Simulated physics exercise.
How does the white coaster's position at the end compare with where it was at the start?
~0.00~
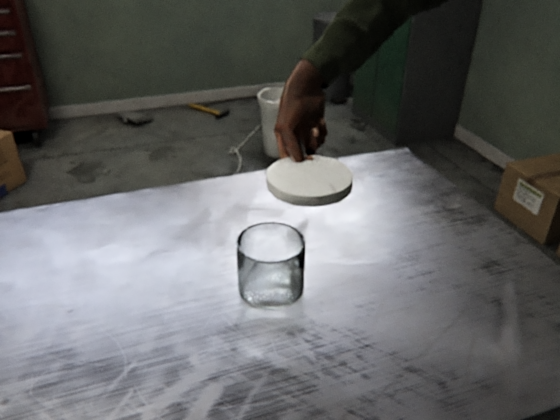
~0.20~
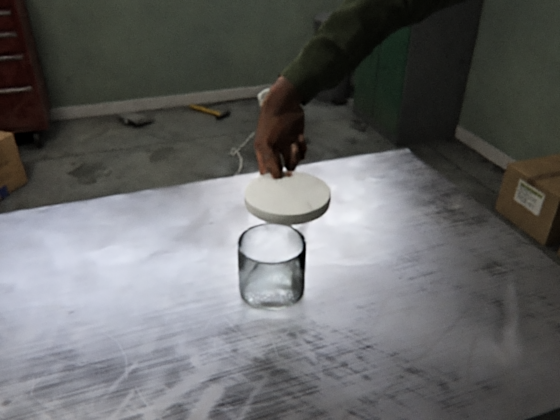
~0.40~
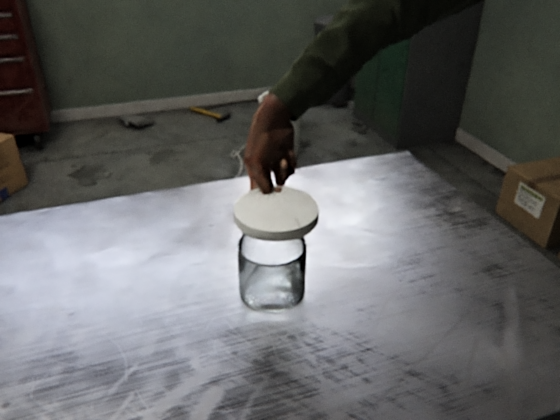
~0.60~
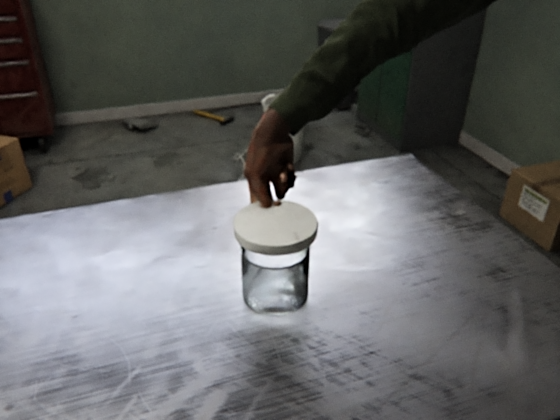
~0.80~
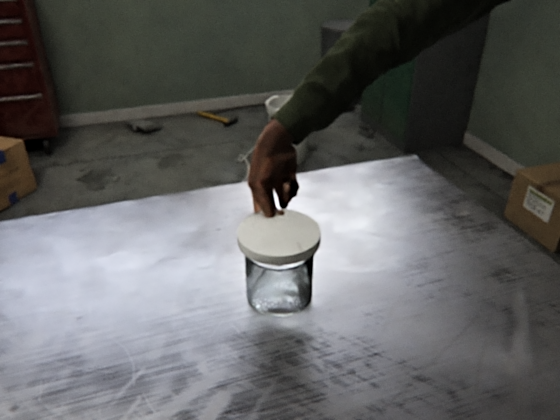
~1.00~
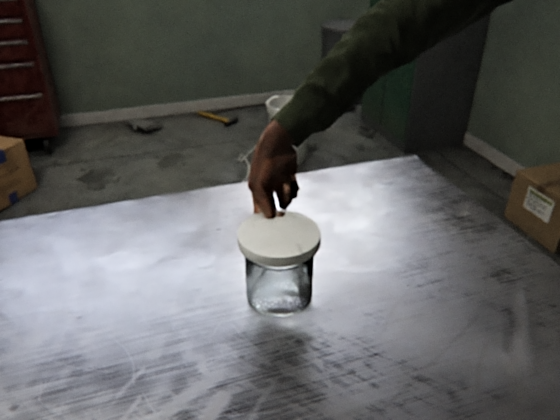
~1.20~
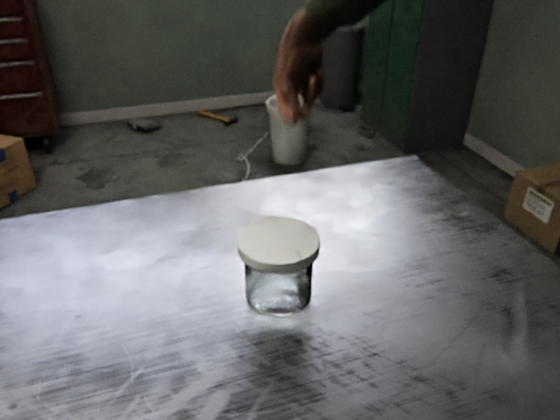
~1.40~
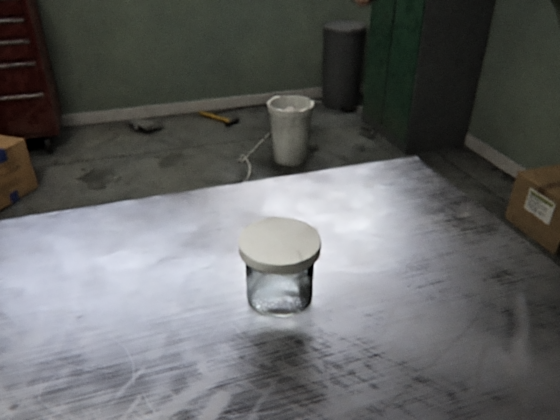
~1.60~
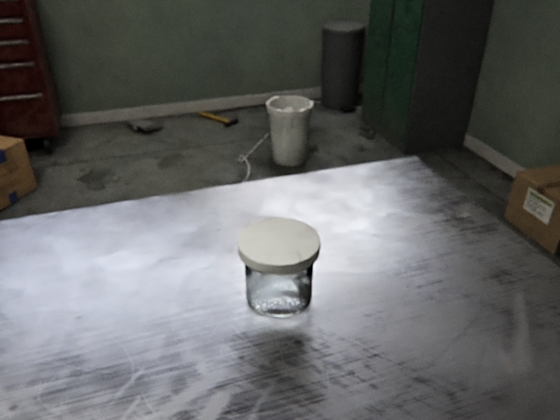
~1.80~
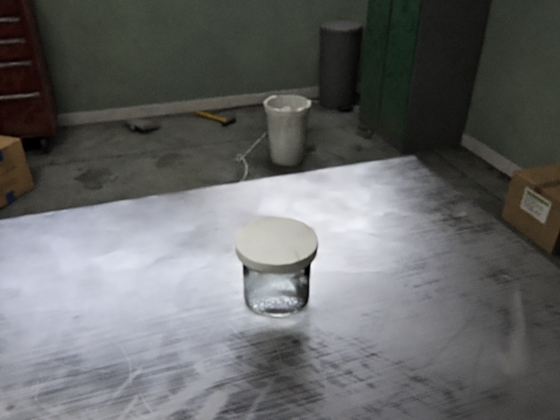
At the start the white coaster was held in the air above the glass and a little to the right of it. By the end it was lower and slightly farther left, resting on the rim of the glass.
